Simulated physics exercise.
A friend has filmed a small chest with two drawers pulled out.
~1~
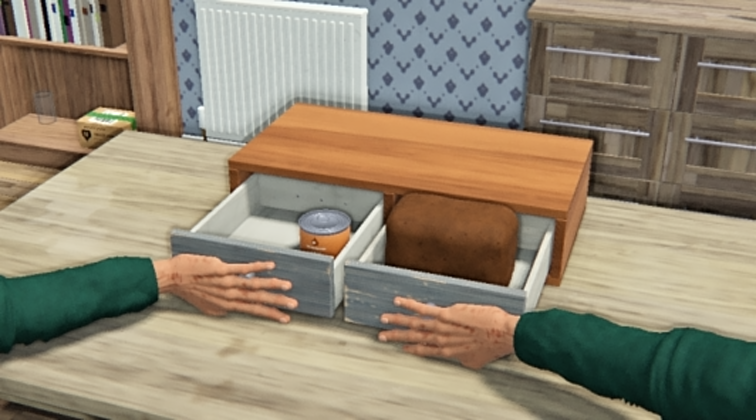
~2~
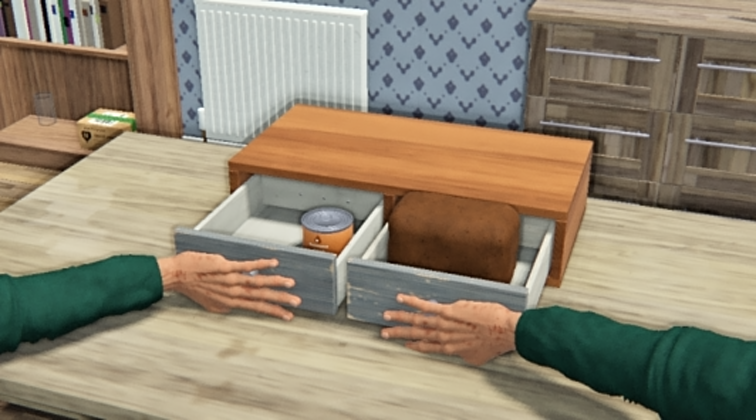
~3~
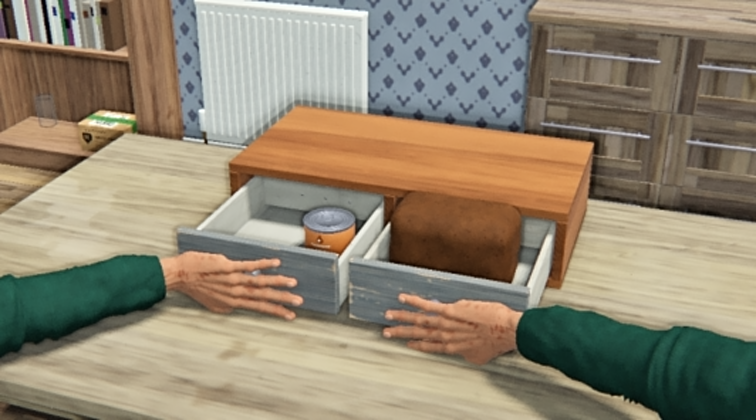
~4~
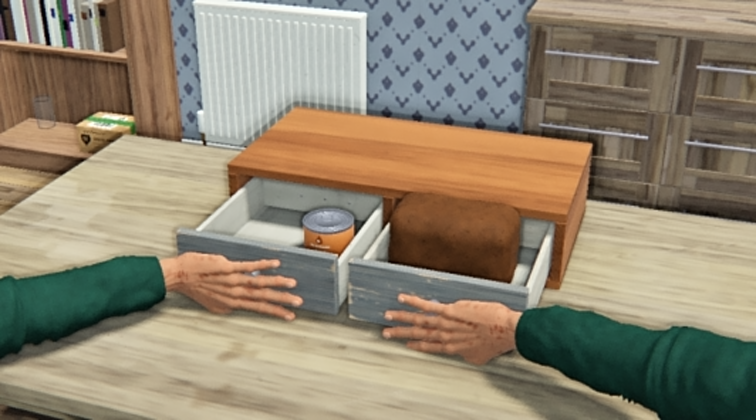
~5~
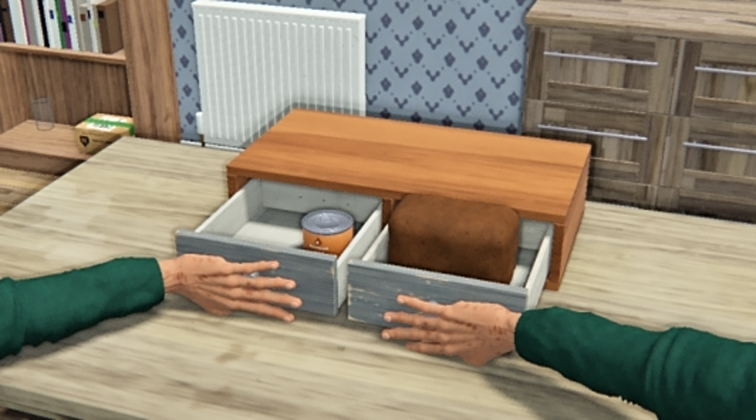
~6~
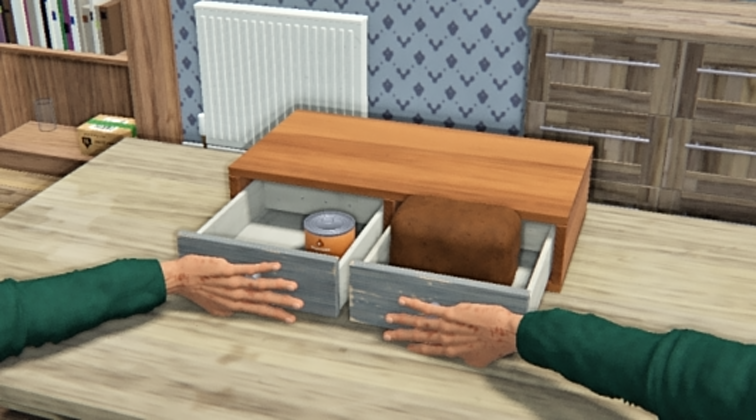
On a wooden table, two hands in green sleeves rested against the fronts of a small chest's wide-open drawers, an orange tin in the left and a brown loaf in the right, barely moving.
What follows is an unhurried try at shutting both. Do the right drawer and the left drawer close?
In the end the right drawer will not close, the left drawer goes all the way in.
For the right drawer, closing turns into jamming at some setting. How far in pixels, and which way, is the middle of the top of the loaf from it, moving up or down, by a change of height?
Roughly 24 pixels down.
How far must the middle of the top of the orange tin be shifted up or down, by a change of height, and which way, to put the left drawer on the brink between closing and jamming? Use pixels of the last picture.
Roughly 16 pixels up.
Then, 0.36 s later than the last frame, right drawer starting in; left drawer starting in.
Then, 0.66 s later than the last frame, right drawer stopped, still ajar; left drawer about half in.
When it is over, the right drawer jams; the left drawer closes.
